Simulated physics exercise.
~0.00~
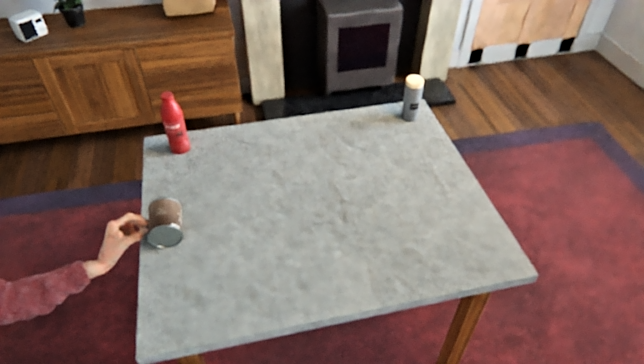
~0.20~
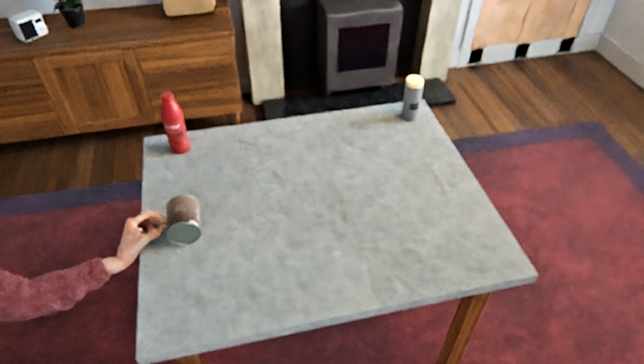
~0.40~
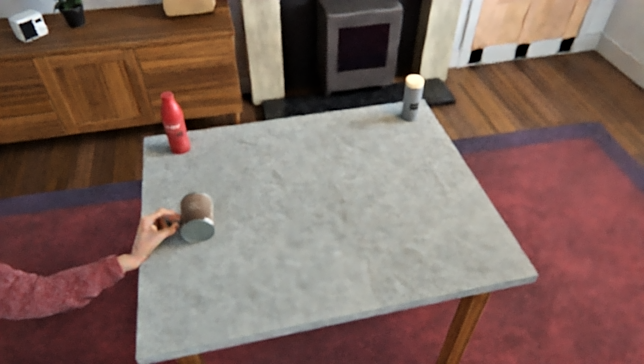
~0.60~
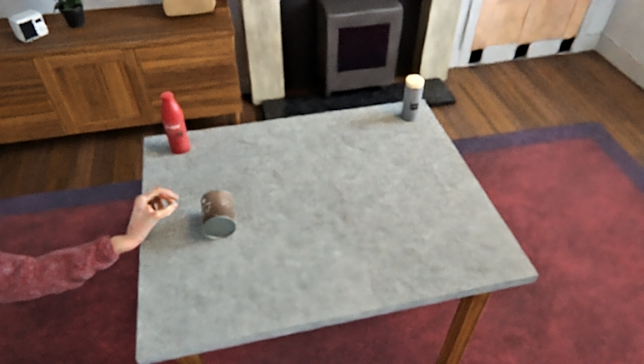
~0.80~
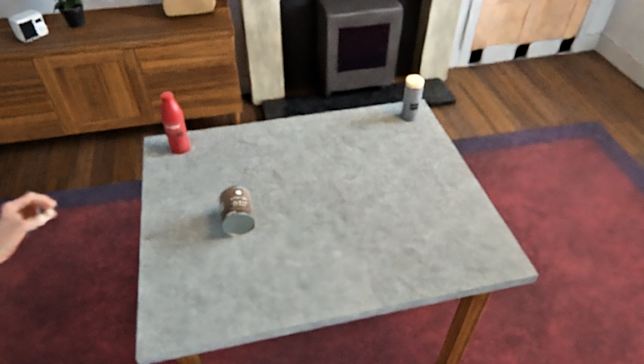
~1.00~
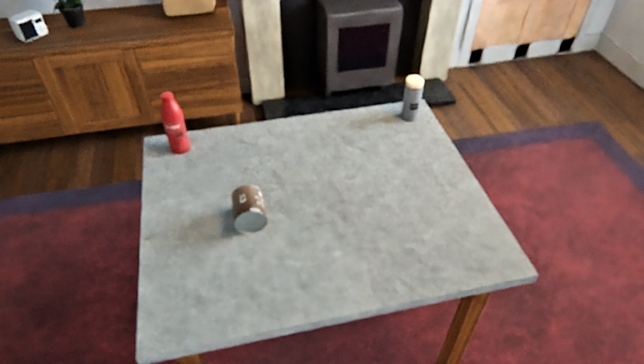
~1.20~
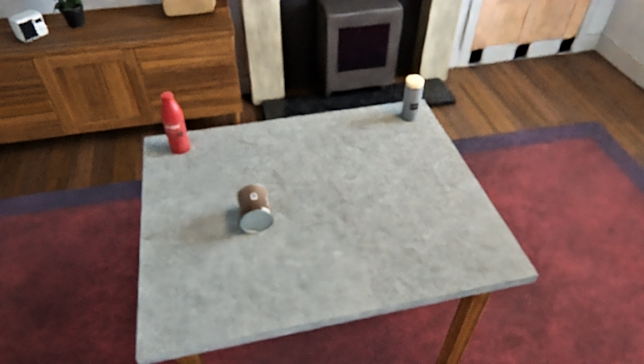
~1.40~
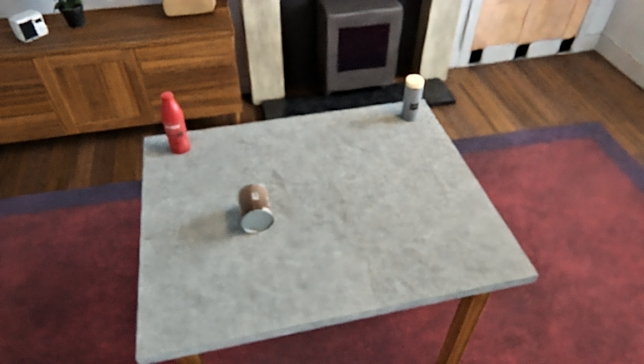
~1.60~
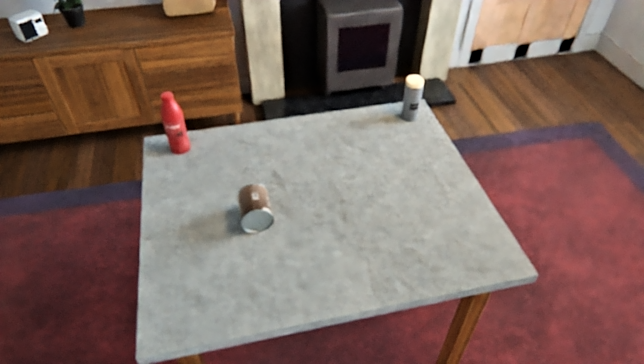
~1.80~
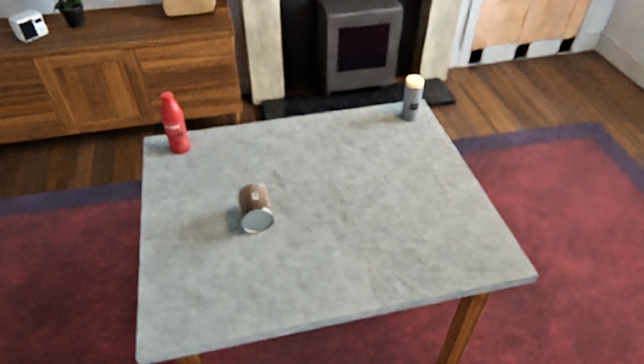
The clip shows a hand pushing a brown tin lying on its side rightward across a grey table, near a red bottle and a grey jar. The hand lets go and withdraws, and the tin rolls a little farther before coming to rest on the table.
